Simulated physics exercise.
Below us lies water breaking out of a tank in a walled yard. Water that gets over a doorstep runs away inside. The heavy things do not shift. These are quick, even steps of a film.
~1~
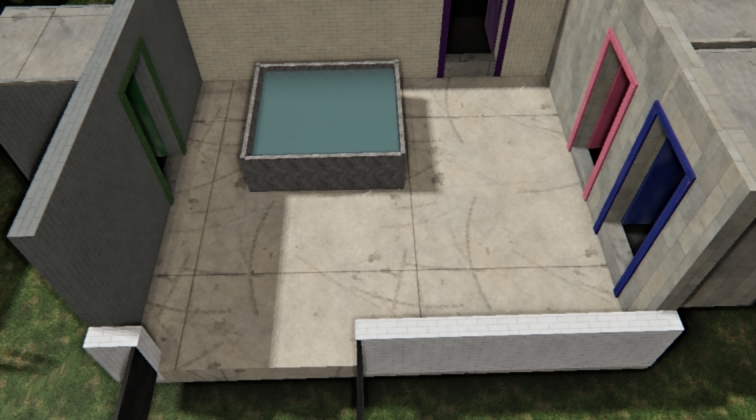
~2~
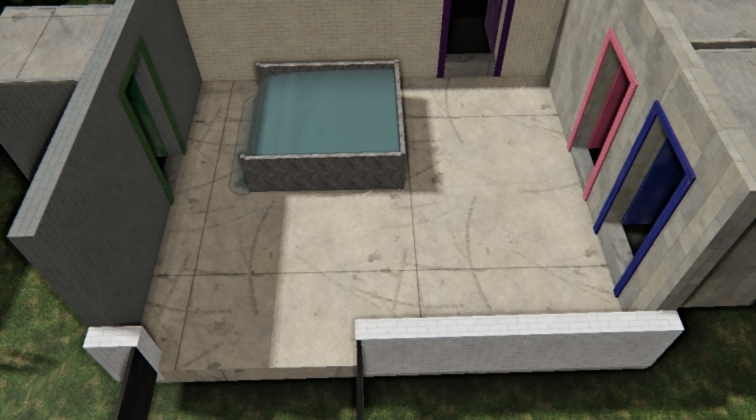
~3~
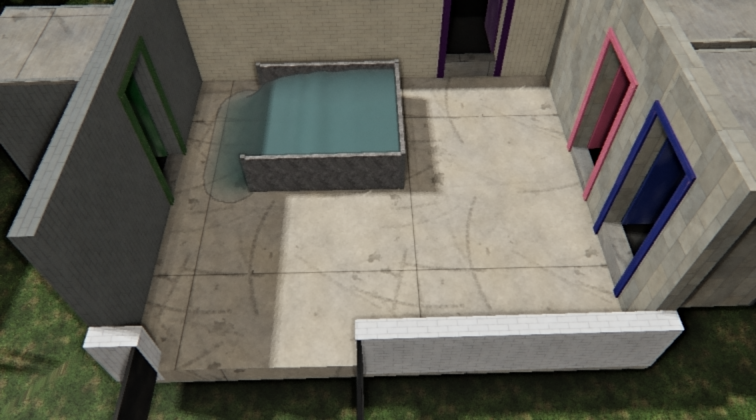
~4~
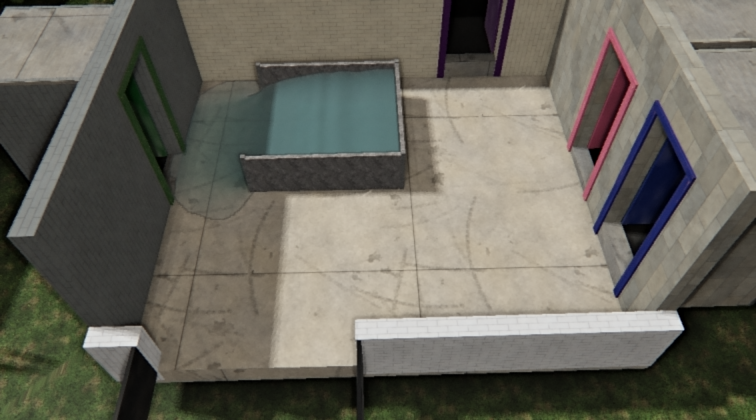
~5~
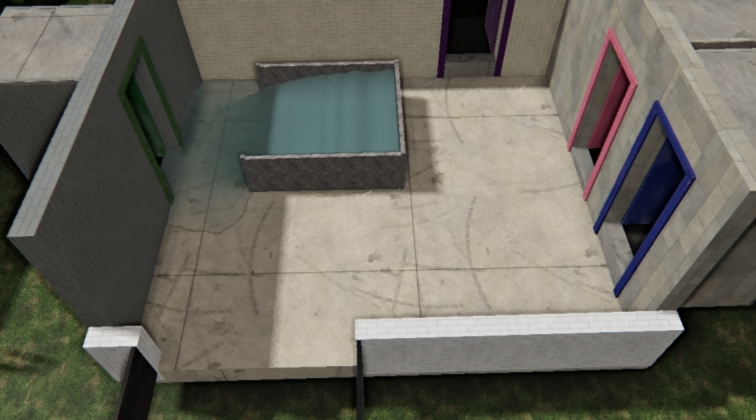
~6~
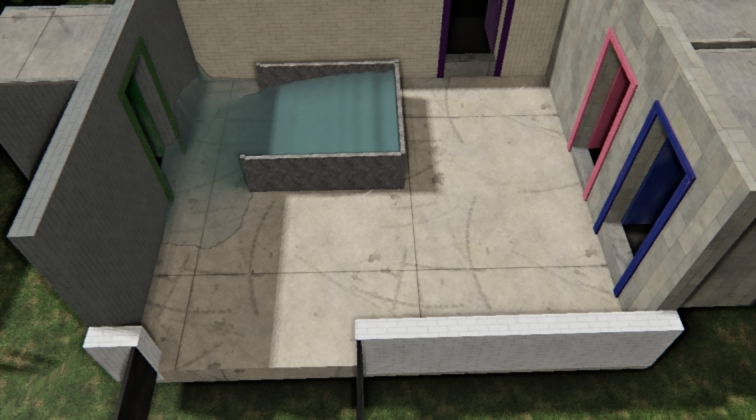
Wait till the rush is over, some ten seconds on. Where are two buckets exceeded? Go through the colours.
The blue door holds within the limit; the green door floods; the pink door holds within the limit; the purple door holds within the limit.
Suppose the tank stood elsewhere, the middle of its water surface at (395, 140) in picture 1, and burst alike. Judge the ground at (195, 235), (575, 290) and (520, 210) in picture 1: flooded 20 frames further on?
In that order: Flooded, clear, free of water.
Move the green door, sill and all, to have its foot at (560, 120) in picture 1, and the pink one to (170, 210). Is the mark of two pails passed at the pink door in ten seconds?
In short: The pink door passes that mark.
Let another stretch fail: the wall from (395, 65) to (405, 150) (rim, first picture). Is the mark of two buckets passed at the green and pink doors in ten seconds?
The green one floods; the pink one passes that mark.
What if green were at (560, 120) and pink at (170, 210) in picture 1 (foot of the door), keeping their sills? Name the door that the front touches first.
First comes the door marked pink.
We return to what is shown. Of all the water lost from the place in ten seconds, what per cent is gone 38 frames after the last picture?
Near 80 in a hundred.
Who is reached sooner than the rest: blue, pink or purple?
First comes the purple-painted one.
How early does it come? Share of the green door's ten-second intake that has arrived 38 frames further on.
Near 90 in a hundred.
A moment on, water covers 15 % of the floor; the blue door not reached, the green door far over two buckets in, the pink door not reached, the purple door not reached.
Next, water covers 25 % of the floor; the blue door not reached, the green door far over two buckets in, the pink door not reached, the purple door not reached.
Then, water covers 45 % of the floor; the blue door not reached, the green door far over two buckets in, the pink door not reached, the purple door wet at the sill, nothing in.
Later, water covers 70 % of the floor; the blue door wet at the sill, nothing in, the green door far over two buckets in, the pink door wet at the sill, nothing in, the purple door wet at the sill, nothing in.
In the end, water covers 85 % of the floor; the blue door wet at the sill, nothing in, the green door far over two buckets in, the pink door wet at the sill, nothing in, the purple door wet at the sill, nothing in.
